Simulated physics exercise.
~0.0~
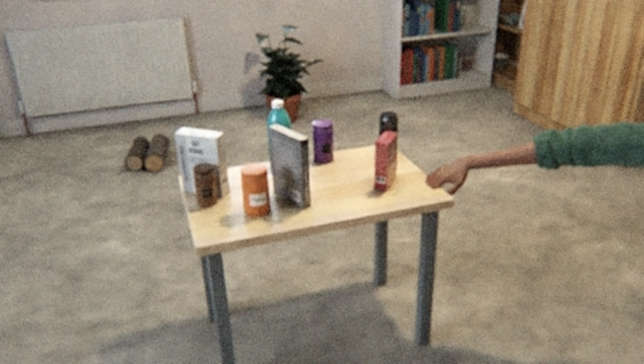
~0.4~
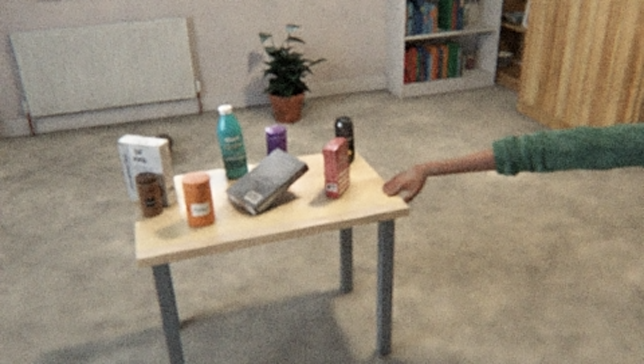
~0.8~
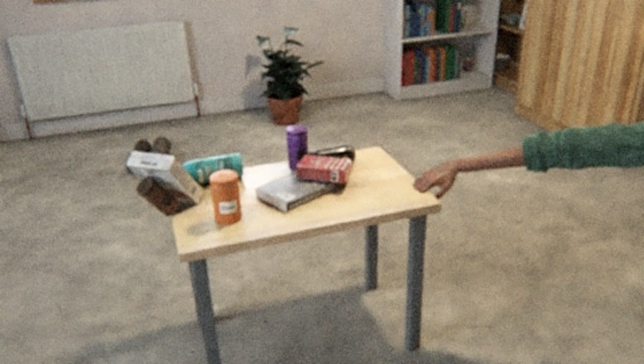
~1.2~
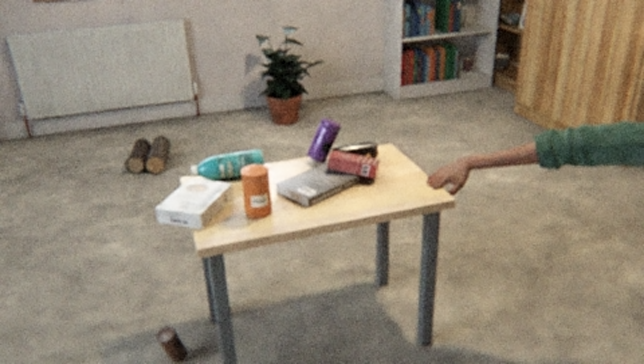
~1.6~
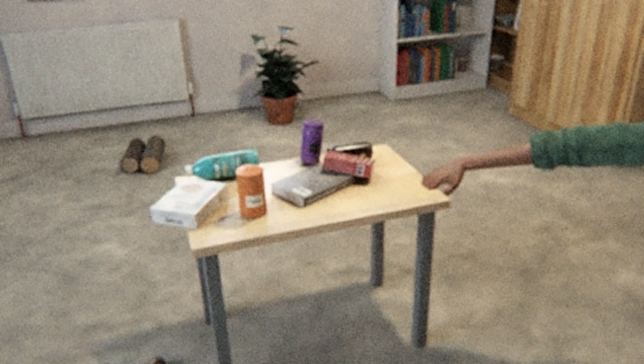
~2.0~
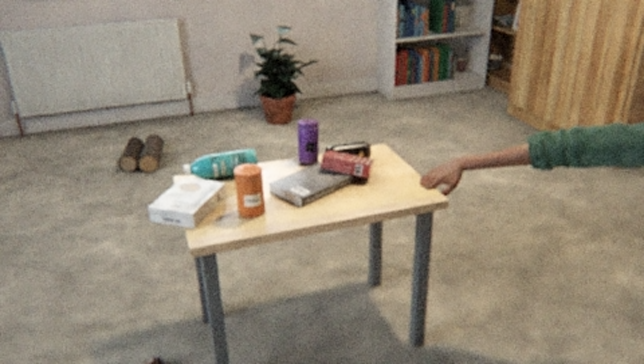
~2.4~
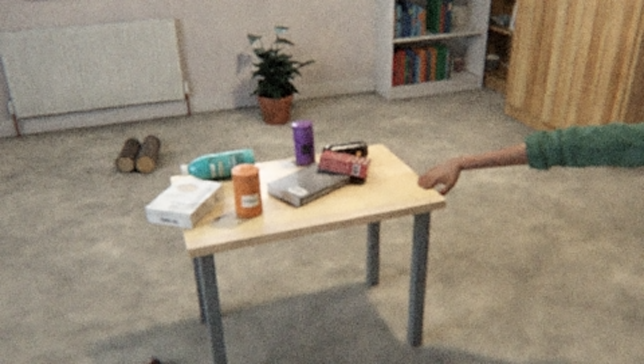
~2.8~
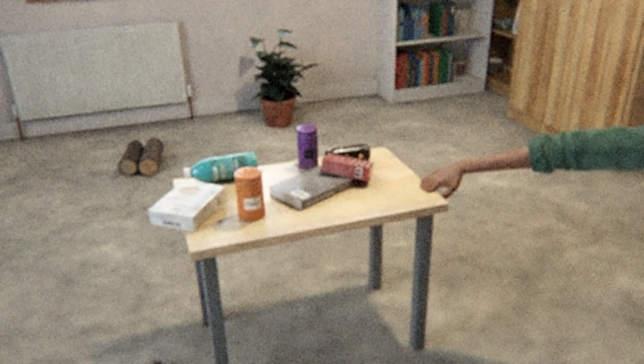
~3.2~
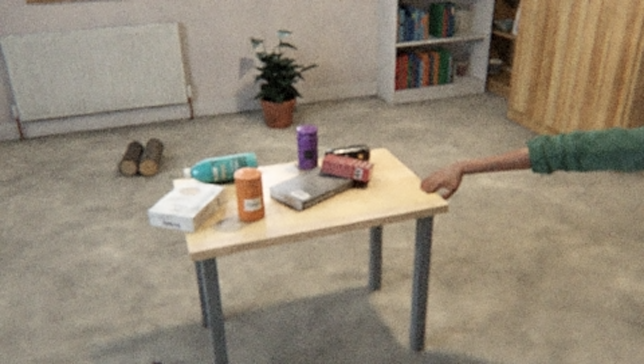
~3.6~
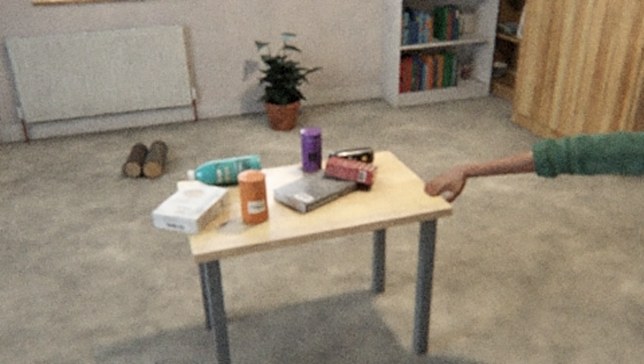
The clip opens on a light wooden table holding eight upright items, among them a white packet, jars, a turquoise bottle and a grey book, while a green-sleeved arm grips its right edge. The hand shoves the table left, and the grey book tips over. As the table is jerked back right, the turquoise bottle, red packet and black can go down, and the white packet and brown jar lean at the left edge. The brown jar drops to the floor and the white packet falls flat. Finally the table rests, with only the orange and purple jars upright.
